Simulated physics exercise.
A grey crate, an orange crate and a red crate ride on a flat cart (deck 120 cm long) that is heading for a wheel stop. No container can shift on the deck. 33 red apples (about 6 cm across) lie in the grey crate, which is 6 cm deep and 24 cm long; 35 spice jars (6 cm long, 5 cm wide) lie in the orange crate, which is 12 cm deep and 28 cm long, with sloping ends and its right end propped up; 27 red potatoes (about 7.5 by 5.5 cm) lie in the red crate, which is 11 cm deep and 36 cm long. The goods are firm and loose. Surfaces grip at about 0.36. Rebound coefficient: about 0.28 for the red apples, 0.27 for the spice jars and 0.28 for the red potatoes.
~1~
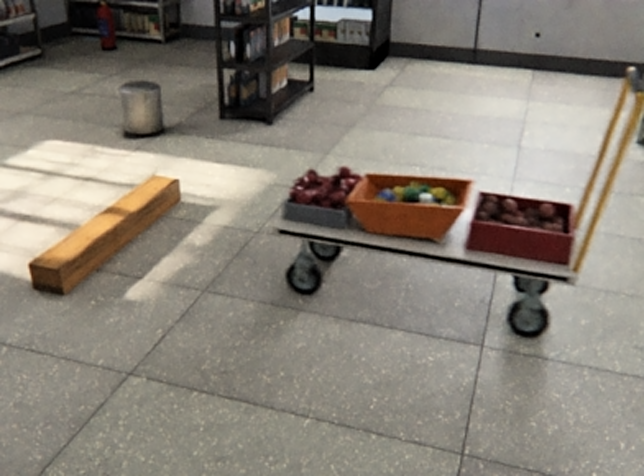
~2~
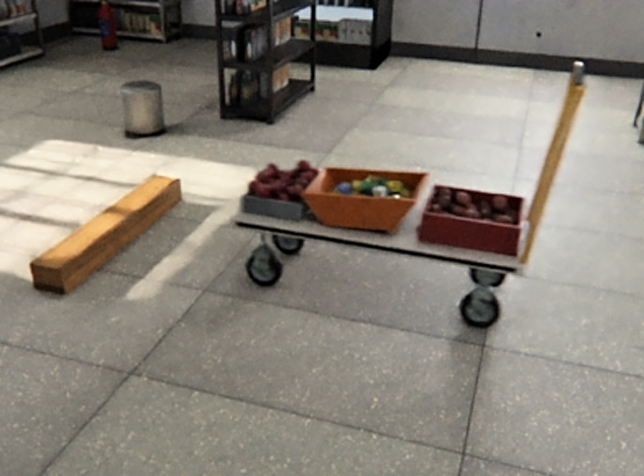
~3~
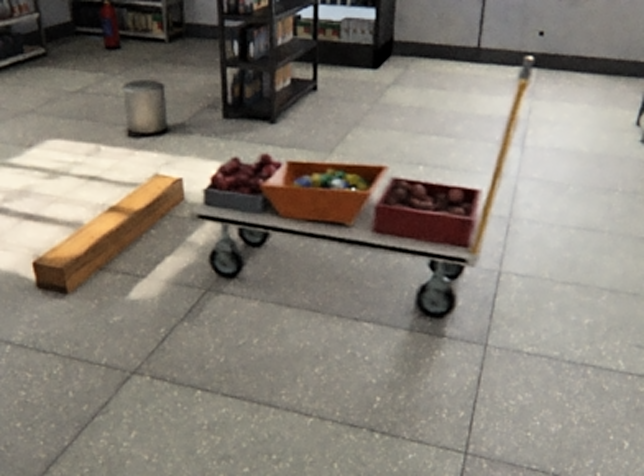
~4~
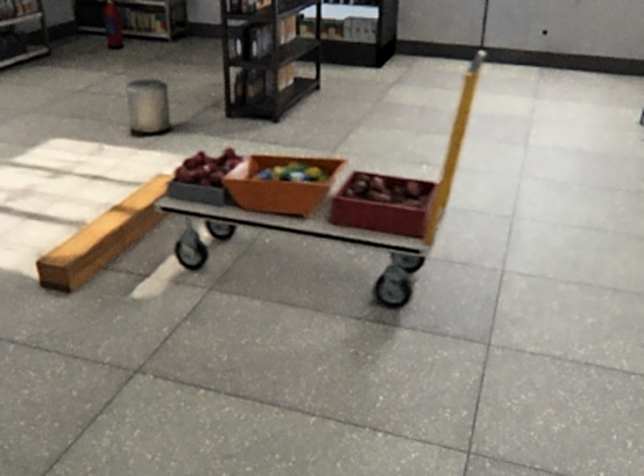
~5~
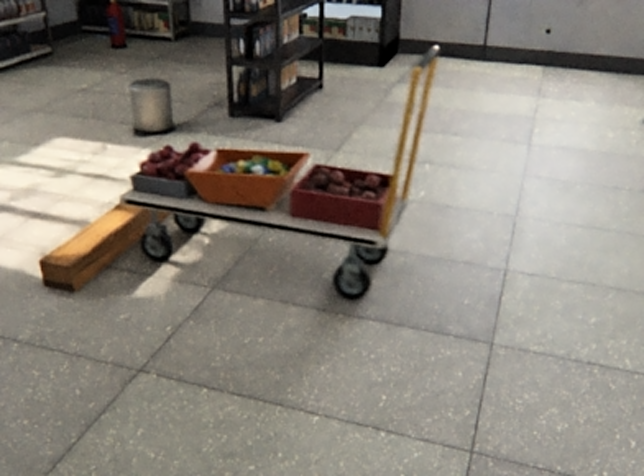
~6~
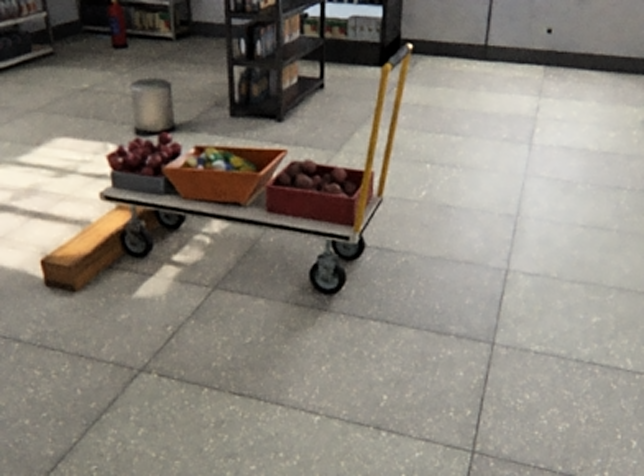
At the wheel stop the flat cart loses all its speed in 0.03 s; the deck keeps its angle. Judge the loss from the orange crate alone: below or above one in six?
More than a sixth of the spice jars leave the orange crate.
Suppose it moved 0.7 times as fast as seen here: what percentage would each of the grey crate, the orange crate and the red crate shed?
In that case grey crate 50, orange crate 20, red crate 0 per cent.
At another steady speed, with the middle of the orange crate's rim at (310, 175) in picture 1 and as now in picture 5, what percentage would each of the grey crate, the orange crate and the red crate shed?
Then grey crate 30, orange crate 0, red crate 0 per cent.
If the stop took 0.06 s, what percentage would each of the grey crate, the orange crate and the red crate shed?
In that case grey crate 50, orange crate 40, red crate 0 per cent.
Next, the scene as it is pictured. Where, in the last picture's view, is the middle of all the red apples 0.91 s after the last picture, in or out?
Around (55, 214).
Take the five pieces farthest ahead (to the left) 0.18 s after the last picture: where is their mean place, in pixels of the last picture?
Around (47, 162).
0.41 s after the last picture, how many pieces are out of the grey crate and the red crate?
About: Grey crate 16, red crate 2.
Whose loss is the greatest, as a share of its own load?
The grey crate.
Then, 0.06 s after the last picture, 11 of 33 out of the grey crate, 0 of 35 out of the orange crate and 0 of 27 out of the red crate.
Then, 0.18 s after the last picture, 15 of 33 out of the grey crate, 9 of 35 out of the orange crate and 1 of 27 out of the red crate.
Then, 0.41 s after the last picture, 17 of 33 out of the grey crate, 13 of 35 out of the orange crate and 2 of 27 out of the red crate.
Final count (0.91 s after the last picture), 17 of 33 out of the grey crate, 13 of 35 out of the orange crate and 2 of 27 out of the red crate. Asked share, 13 of 35, 37 per cent.
